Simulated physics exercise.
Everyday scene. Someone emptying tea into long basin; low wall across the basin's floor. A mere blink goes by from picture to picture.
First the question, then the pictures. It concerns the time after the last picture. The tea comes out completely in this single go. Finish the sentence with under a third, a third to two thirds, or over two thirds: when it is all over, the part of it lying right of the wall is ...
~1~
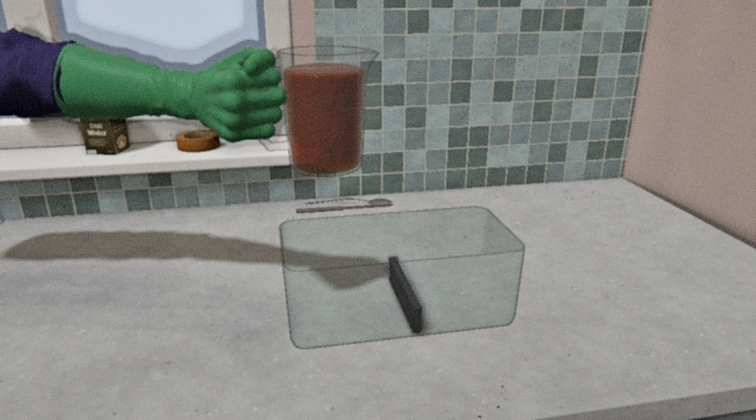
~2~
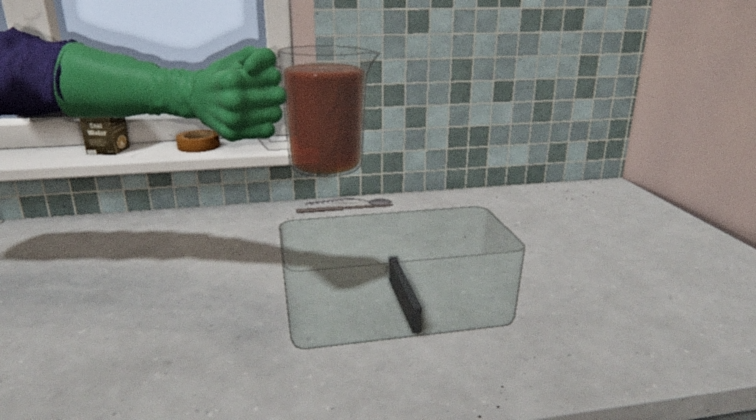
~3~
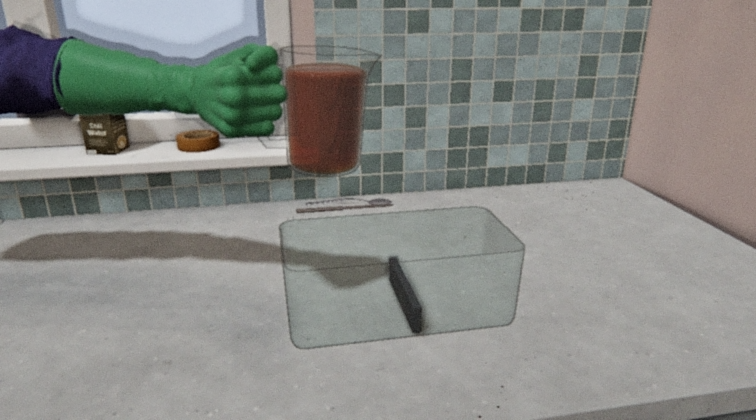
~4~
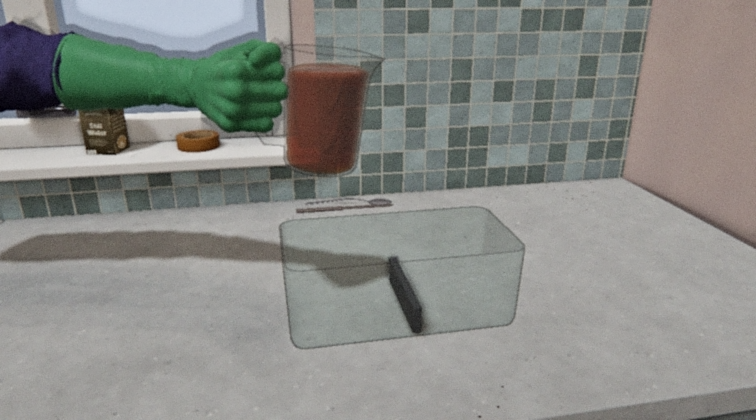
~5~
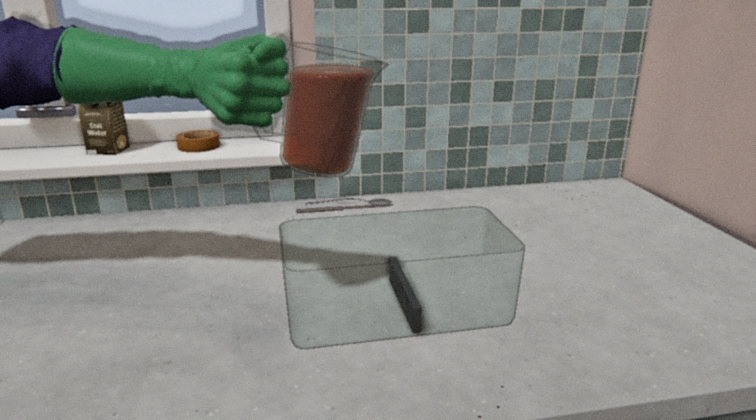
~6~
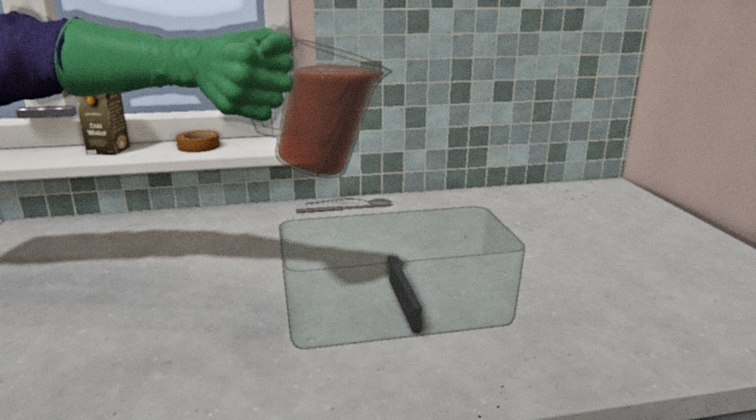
... over two thirds.
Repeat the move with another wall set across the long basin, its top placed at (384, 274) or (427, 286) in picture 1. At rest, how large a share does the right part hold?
Result: 95 % first, 55 % second.
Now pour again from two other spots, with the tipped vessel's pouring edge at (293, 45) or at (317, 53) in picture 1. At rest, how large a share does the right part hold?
First about 10, then 20 per cent.
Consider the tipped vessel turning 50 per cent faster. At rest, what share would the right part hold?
Roughly 85 %.
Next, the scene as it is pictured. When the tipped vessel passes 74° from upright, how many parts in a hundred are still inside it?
75 %.
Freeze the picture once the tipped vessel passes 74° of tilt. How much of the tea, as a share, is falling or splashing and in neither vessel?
I'd say some 15 per cent.
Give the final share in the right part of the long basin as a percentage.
Share: Roughly 85 %.
A moment on, the tilt is 74° and 76 per cent is still to pour, 0 is left of the wall and 7 right of it.
Next, the tilt is 110° and 17 per cent is still to pour, 2 is left of the wall and 61 right of it.
Then the tilt is 120° and 0 per cent is still to pour, 10 is left of the wall and 87 right of it.
Later the tilt is 120° and 0 per cent is still to pour, 12 is left of the wall and 86 right of it.
In the end 12 per cent lies left of the wall, 86 right of it and 2 outside.
